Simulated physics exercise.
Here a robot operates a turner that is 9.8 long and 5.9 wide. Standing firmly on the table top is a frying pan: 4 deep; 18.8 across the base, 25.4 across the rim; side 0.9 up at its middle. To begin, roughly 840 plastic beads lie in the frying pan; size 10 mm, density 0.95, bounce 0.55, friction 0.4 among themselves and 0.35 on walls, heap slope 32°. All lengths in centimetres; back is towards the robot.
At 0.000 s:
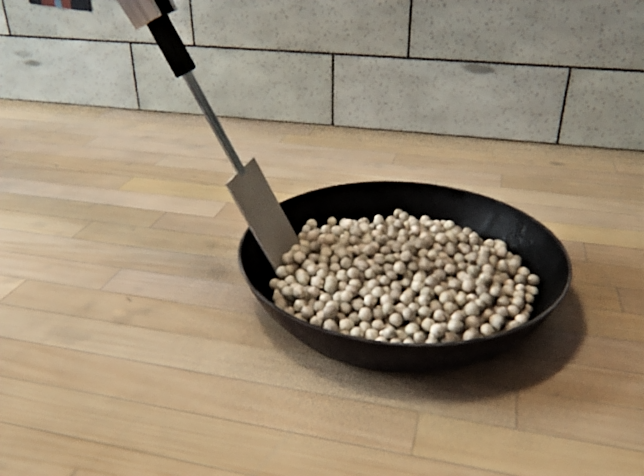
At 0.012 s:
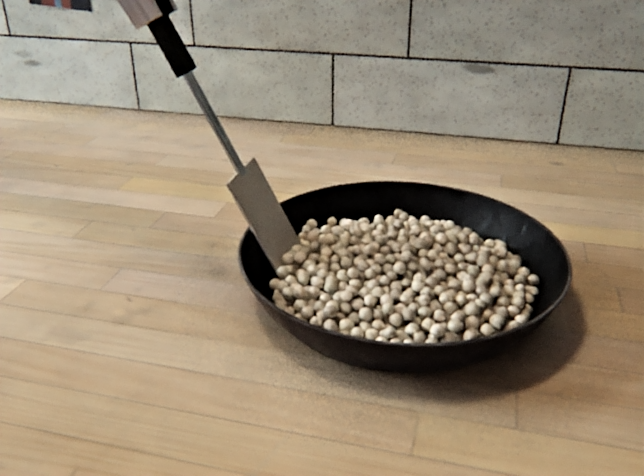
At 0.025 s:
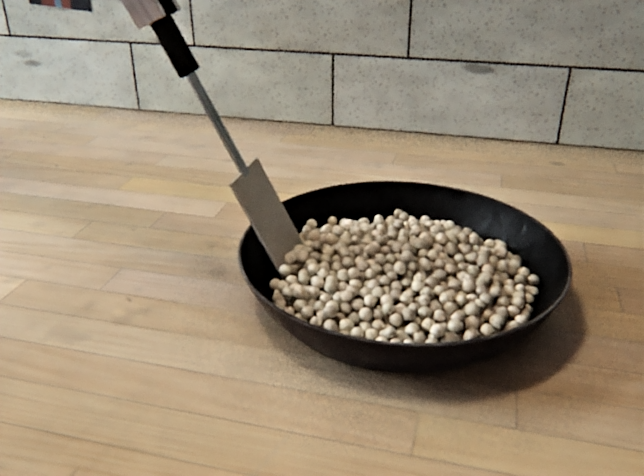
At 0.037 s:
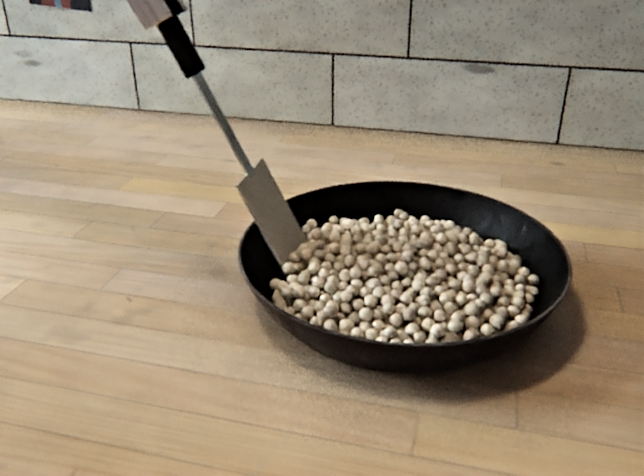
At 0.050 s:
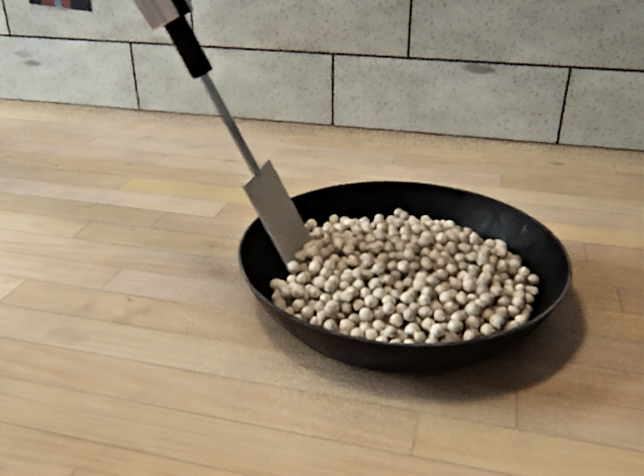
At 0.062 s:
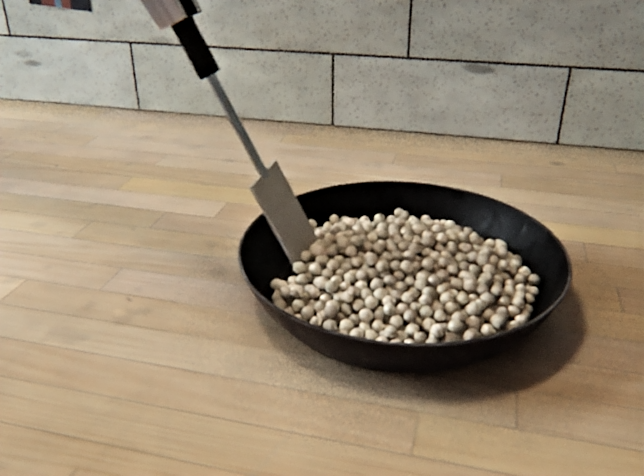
On a wooden table top before a grey block wall, a robot's turner stands tilted inside the left edge of a black frying pan filled with pale beads, and moves slightly rightward against them while the pan stays still.
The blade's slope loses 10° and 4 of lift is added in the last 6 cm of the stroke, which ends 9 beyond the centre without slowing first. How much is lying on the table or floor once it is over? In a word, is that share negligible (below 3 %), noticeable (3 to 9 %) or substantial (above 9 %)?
In a word, noticeable.
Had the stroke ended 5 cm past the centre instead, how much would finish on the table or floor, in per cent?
About 0 %.
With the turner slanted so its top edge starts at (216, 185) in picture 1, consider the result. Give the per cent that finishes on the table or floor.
Some 5 per cent.
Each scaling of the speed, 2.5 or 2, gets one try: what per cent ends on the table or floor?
Estimates in order: 15 per cent, 15 per cent.
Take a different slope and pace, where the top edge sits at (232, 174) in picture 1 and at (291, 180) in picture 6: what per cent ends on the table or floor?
Around 15 per cent finishes there.
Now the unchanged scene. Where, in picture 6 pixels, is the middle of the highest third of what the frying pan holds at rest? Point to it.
It is centred around (495, 277).
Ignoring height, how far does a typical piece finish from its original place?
Near 2 cm, measured level.
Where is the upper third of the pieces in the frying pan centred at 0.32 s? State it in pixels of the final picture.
The middle lies somewhere about (483, 269).
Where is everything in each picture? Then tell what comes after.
Turner top edge at (240, 170), sloping 63°; upper third of the load around (397, 265), from x 275 to 535, top at y 215; 842 in the frying pan, in the first picture.
Turner top edge at (241, 170), sloping 63°; upper third of the load around (397, 265), from x 275 to 535, top at y 215, in the second picture.
Turner top edge at (244, 170), sloping 63°; upper third of the load around (397, 265), from x 275 to 535, top at y 215, in the third picture.
Turner top edge at (249, 171), sloping 63°; upper third of the load around (394, 264), from x 275 to 535, top at y 215, in the fourth picture.
Turner top edge at (256, 172), sloping 63°; upper third of the load around (393, 264), from x 275 to 535, top at y 215, in the fifth picture.
Turner top edge at (263, 173), sloping 63°; upper third of the load around (395, 264), from x 275 to 535, top at y 215; 842 in the frying pan, in the sixth picture.
By 0.19 s, sloping 63°, highest piece 5 above the table; 842 in the frying pan.
By 0.32 s, sloping 60°, highest piece 6 above the table; 842 in the frying pan.
By 0.58 s, sloping 53°, highest piece 5 above the table; 804 in the frying pan, 35 on the table or floor, 3 on the blade or in flight.
By 1.63 s, sloping 53°, highest piece 5 above the table; 804 in the frying pan, 38 on the table or floor.
Final count, 804 in the frying pan, 38 on the table or floor. That is 5 % on the table or floor.
